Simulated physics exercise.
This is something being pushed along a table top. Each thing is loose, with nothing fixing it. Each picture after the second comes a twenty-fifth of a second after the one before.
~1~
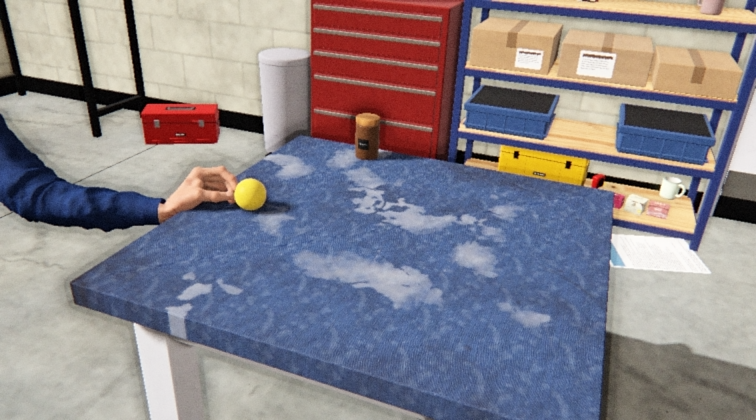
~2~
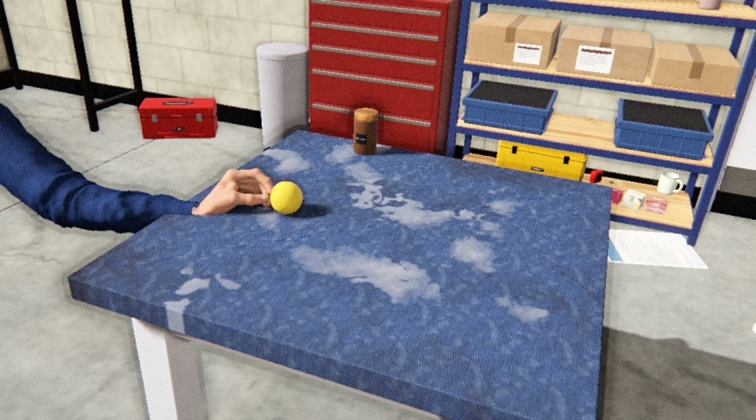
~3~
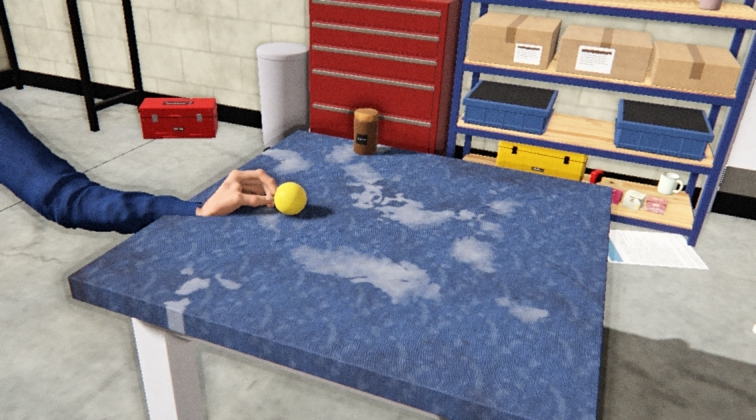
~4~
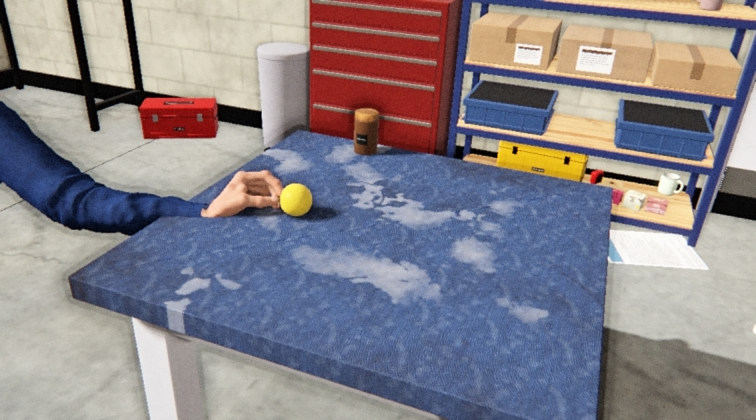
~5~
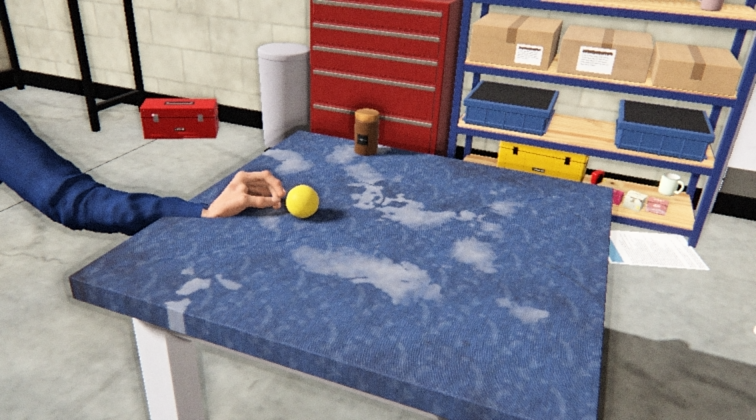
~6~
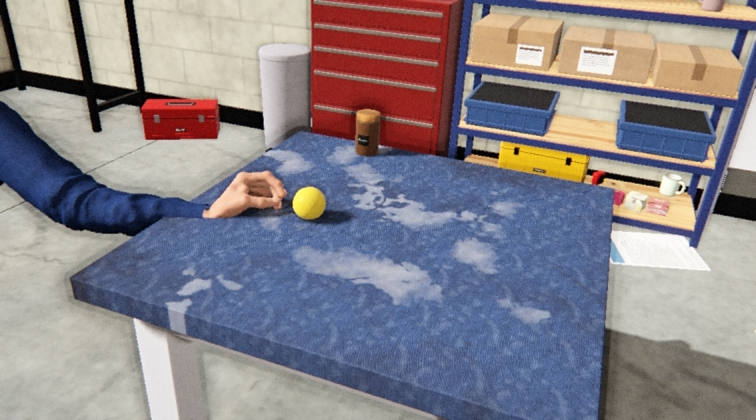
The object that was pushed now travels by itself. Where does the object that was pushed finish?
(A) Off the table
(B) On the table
On the table.
Then, 0.10 s past the last view, yellow lemon displaced about its own width near (323, 207).
Then, 0.30 s past the last view, yellow lemon displaced well along near (345, 211).
Then, 0.50 s past the last view, yellow lemon displaced well along near (360, 215).
Finally, moved from the start, yellow lemon. Final places as the last picture's camera would see them, yellow lemon near (368, 217).
